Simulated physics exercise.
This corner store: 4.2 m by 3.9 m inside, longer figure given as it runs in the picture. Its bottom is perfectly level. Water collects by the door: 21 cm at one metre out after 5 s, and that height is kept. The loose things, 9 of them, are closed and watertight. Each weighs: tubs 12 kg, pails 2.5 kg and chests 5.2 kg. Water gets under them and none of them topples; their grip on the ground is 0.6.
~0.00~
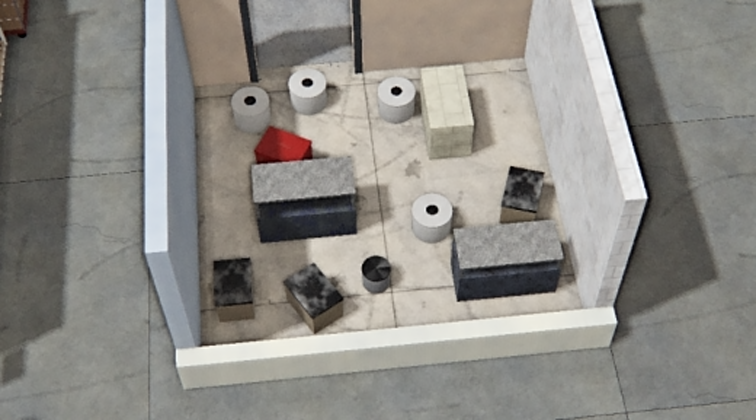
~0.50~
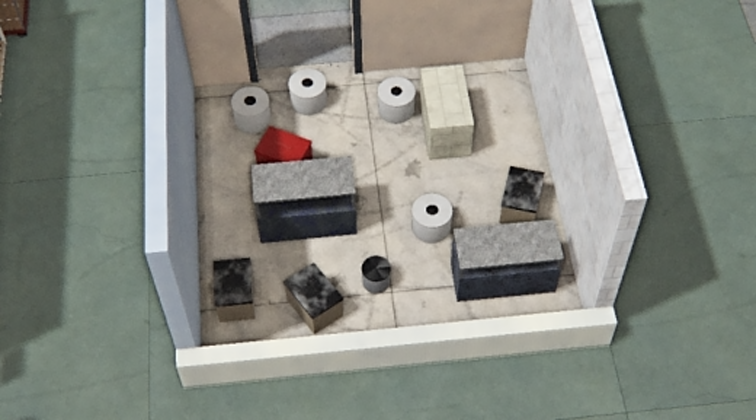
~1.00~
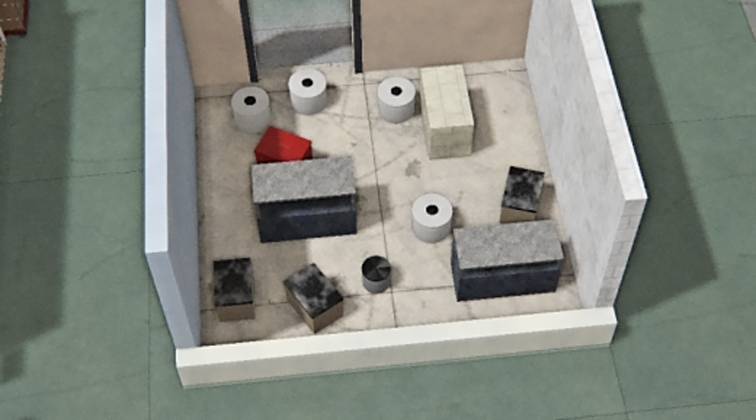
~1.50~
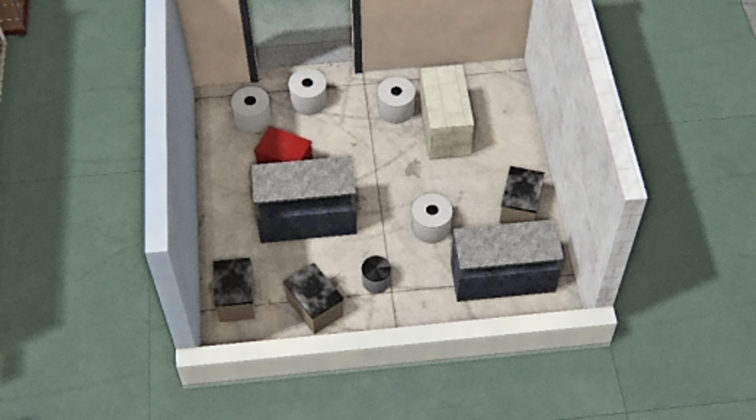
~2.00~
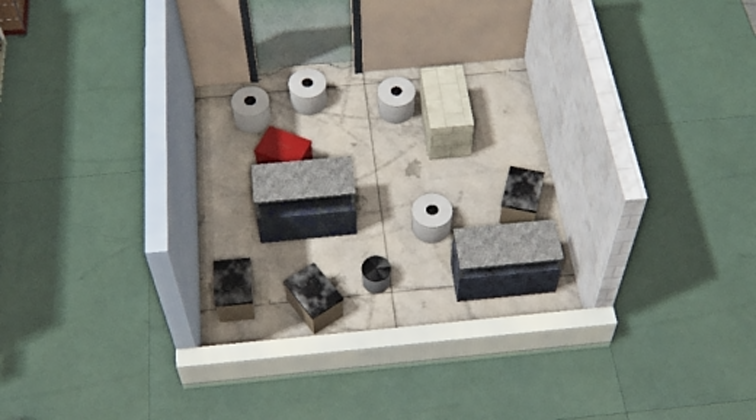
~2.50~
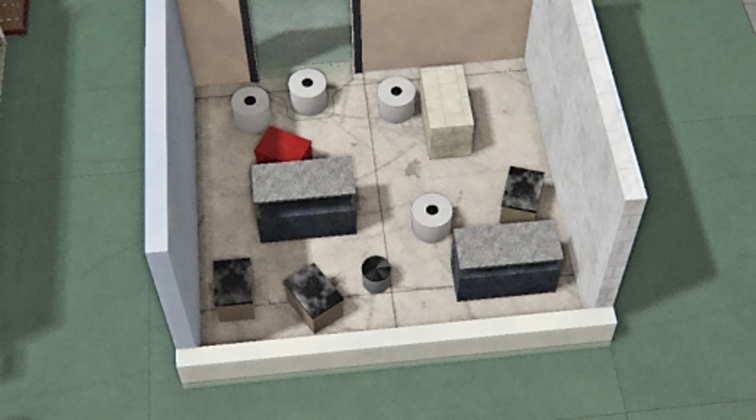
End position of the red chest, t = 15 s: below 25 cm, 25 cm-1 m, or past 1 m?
Past 1 m.
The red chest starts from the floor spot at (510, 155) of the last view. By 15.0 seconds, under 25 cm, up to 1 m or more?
Here it heads a good way off.
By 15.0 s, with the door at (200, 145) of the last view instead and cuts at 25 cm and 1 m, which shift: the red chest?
The red chest drifts well away.
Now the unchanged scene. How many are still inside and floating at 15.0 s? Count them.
I'd say 9 of them.
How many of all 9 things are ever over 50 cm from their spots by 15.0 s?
Tally: 9.
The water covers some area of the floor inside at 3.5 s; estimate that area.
Wet area: Approx. 1.5 m2.
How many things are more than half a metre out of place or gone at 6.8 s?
I make it 2 by then.
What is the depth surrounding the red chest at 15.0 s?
Near 12 cm deep.
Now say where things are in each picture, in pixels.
In the first frame, the red chest at (283, 146), on the bottom; water covers 0.0 m2; 0 of 9 have shifted.
In the second frame, the red chest at (283, 146) rests on the ground; water covers 0.0 m2; 0 of 9 have shifted.
In the third frame, the red chest at (283, 146) rests on the ground; 0.0 m2 under water; 0 of 9 have shifted.
In the fourth frame, the red chest at (283, 146), on the bottom; 0.0 m2 under water; 0 of 9 have shifted.
In the fifth frame, the red chest at (283, 146) rests on the ground; 0.0 m2 under water; 0 of 9 have shifted.
In the sixth frame, the red chest at (283, 146) rests on the ground; 0.2 m2 under water; 0 of 9 have shifted.
After 3.5 s the red chest is near (283, 146), 0.0 m from its start, aground; 0 afloat.
After 6.8 s the red chest is near (217, 179), 0.9 m from its start, afloat; 2 afloat.
After 11.0 s the red chest is near (287, 245), 1.4 m from its start, afloat; 8 afloat.
After 15.0 s the red chest is near (262, 314), 2.3 m from its start, afloat; 9 afloat.
